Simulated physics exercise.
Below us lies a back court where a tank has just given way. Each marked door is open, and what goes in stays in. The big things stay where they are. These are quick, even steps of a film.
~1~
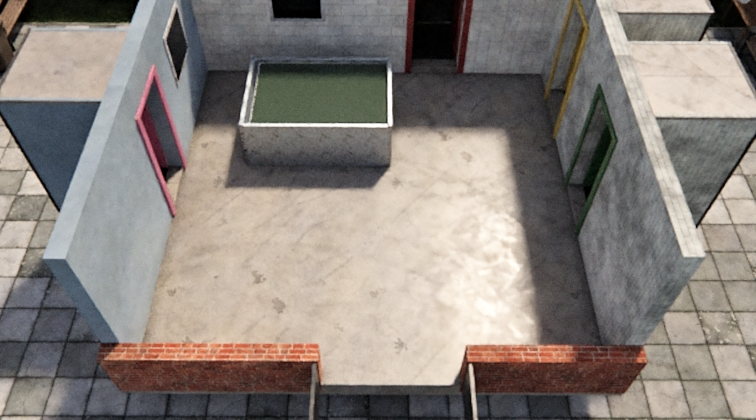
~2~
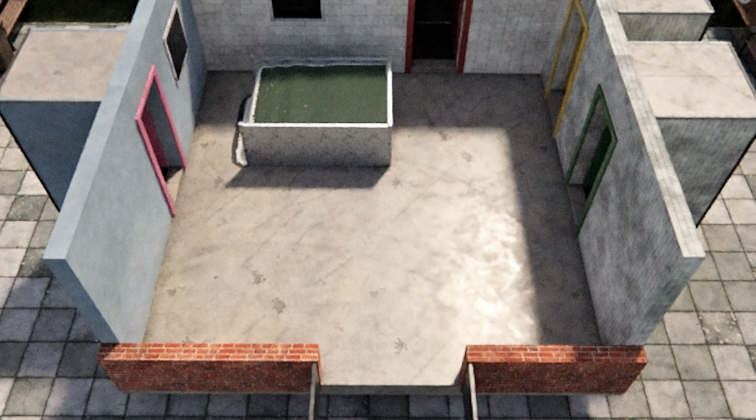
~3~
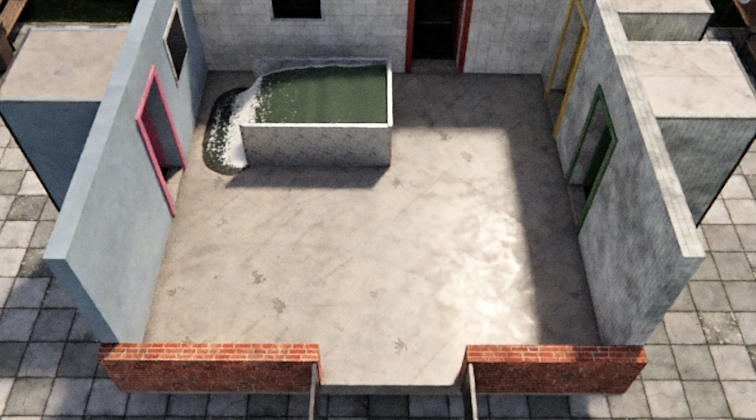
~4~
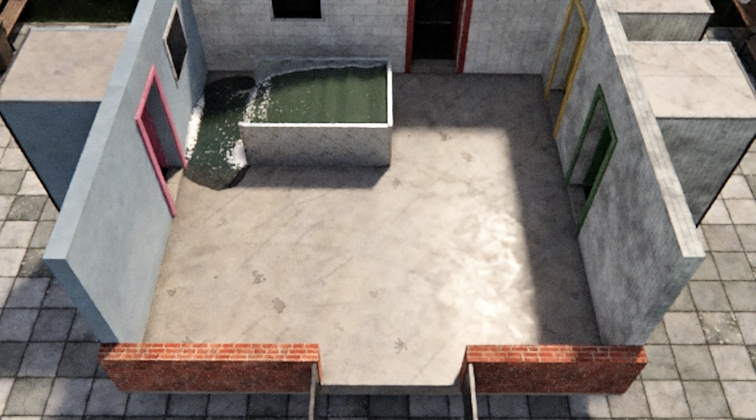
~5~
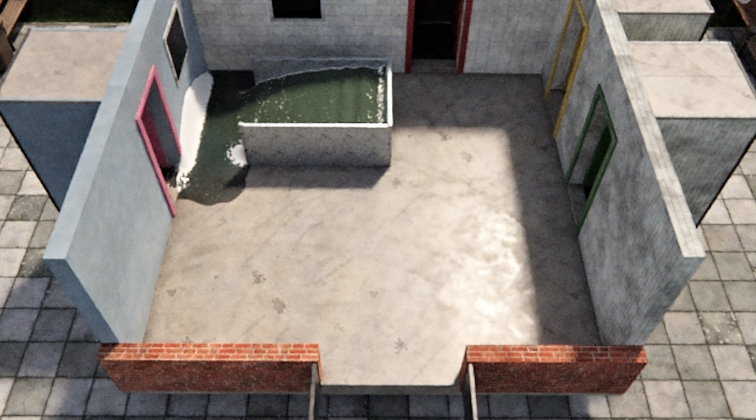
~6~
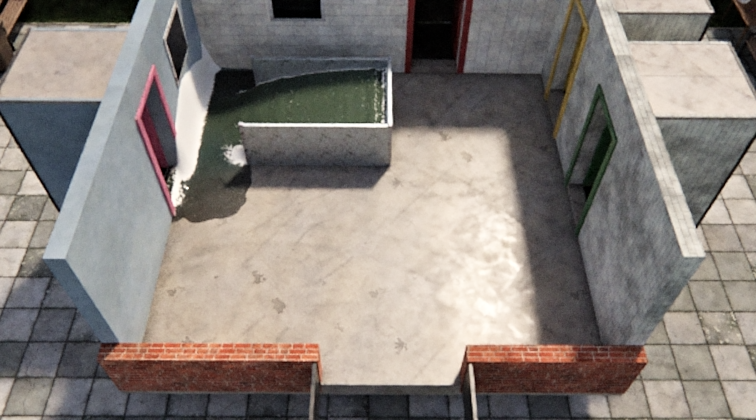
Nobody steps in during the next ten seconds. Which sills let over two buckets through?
The red door admits no more than that; the yellow door admits no more than that; the pink door lets in a lot; the green door admits no more than that.
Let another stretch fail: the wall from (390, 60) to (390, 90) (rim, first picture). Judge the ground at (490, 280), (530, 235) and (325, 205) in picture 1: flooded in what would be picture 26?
One after the other: Covered, under water, not flooded.
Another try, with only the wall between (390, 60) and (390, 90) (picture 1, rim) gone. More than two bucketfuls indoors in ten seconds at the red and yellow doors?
Red door takes more, yellow door lets more in.
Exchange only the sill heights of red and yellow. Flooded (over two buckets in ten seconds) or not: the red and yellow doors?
Then: The red door stays under, the yellow door floods.
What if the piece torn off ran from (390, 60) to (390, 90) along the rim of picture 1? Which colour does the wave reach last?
Last comes the one in pink.
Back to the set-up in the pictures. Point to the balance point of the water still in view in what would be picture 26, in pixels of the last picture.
Near (303, 160).
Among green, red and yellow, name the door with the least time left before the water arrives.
That is the one in red.
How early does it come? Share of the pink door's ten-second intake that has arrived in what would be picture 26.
Some 90 per cent.
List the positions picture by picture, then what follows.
In the first frame, still water in the tank at (319, 94).
In the second frame, the front is at a hidden place, out from the gap at (255, 118).
In the third frame, the front is at (236, 91), out from the gap at (255, 119).
In the fourth frame, the front is at (215, 85), out from the gap at (255, 121).
In the fifth frame, water pours out at (255, 121) and has run to (209, 72).
In the sixth frame, the front is at (174, 217), out from the gap at (255, 121).
A moment on, water covers 15 % of the floor; the red door not reached, the yellow door not reached, the pink door over two buckets in, the green door not reached.
Next, water covers 35 % of the floor; the red door wet at the sill, nothing in, the yellow door not reached, the pink door far over two buckets in, the green door not reached.
Then, water covers 55 % of the floor; the red door wet at the sill, nothing in, the yellow door wet at the sill, nothing in, the pink door far over two buckets in, the green door not reached.
Later, water covers 85 % of the floor; the red door under two buckets in, the yellow door wet at the sill, nothing in, the pink door far over two buckets in, the green door wet at the sill, nothing in.
In the end, water covers 100 % of the floor; the red door under two buckets in, the yellow door wet at the sill, nothing in, the pink door far over two buckets in, the green door under two buckets in.
